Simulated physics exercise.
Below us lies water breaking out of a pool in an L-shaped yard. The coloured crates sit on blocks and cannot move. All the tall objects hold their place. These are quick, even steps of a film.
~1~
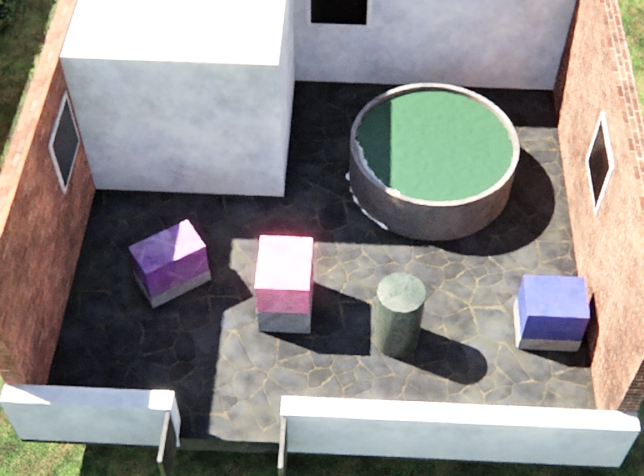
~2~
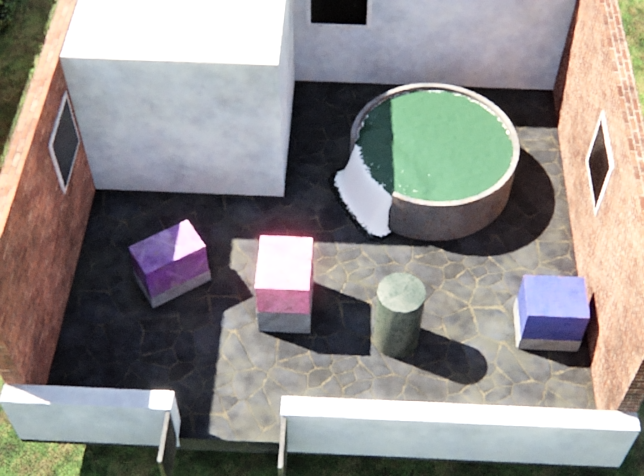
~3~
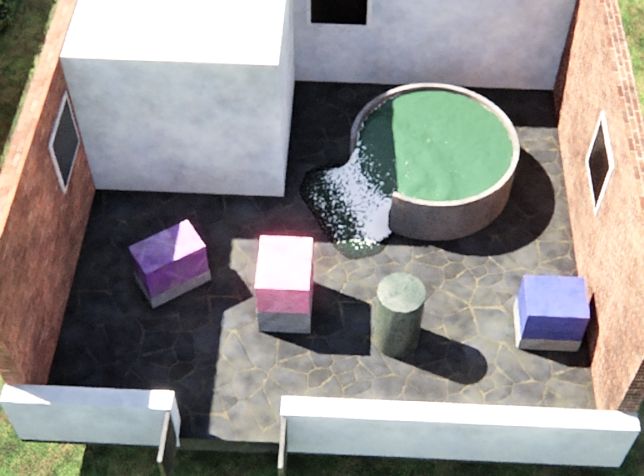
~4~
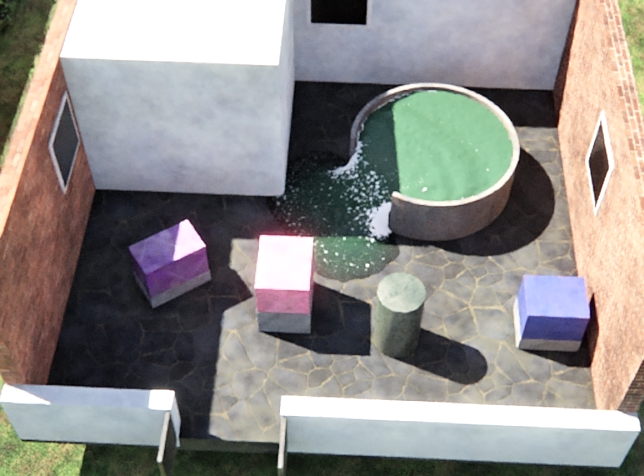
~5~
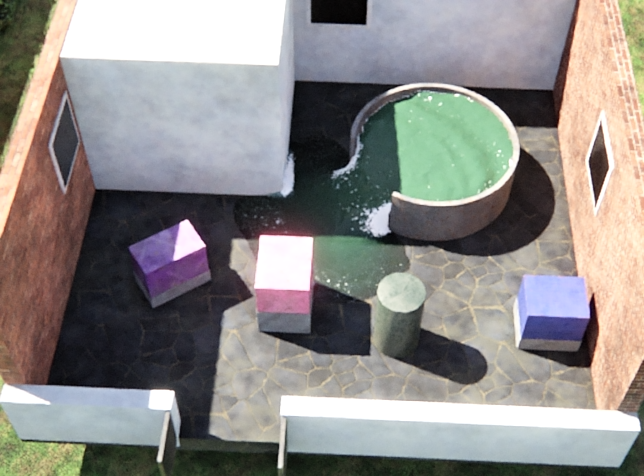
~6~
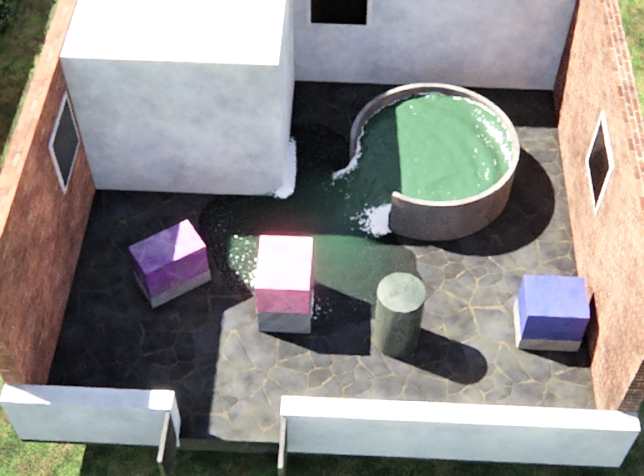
A round pool of green water in a walled yard broke open on its left side, and foamy water gushed out, spread across the dark stone floor, and flowed around the pink block.
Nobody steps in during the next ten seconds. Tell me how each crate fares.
The purple crate is soaked; the blue crate keeps dry; the pink crate keeps dry.
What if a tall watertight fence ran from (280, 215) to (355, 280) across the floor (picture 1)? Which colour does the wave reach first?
That is the one in purple.
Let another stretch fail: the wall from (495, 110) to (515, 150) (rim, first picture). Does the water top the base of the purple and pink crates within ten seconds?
Then: The purple one is spared, the pink one is spared.
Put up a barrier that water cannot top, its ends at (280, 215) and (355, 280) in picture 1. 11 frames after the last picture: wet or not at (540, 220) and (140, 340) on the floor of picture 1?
One after the other: Clear, dry.
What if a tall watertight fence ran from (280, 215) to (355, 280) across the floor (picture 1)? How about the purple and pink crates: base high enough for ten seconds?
My reading: The purple crate stays dry, the pink crate is spared.
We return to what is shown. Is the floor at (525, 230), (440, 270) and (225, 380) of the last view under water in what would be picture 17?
In that order: Clear, no water, covered.
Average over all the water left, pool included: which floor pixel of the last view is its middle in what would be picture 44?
I would point to (297, 260).
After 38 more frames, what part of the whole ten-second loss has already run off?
Near 60 in a hundred.
A moment on, water covers 35 % of the floor; the purple crate water round its plinth, the blue crate not reached, the pink crate water round its plinth.
Next, water covers 55 % of the floor; the purple crate water round its plinth, the blue crate not reached, the pink crate water round its plinth.
Then, water covers 70 % of the floor; the purple crate water round its plinth, the blue crate not reached, the pink crate water round its plinth.
Later, water covers 80 % of the floor; the purple crate water round its plinth, the blue crate water round its plinth, the pink crate water round its plinth.
In the end, water covers 100 % of the floor; the purple crate was topped, the blue crate stayed above the water, the pink crate stayed above the water.
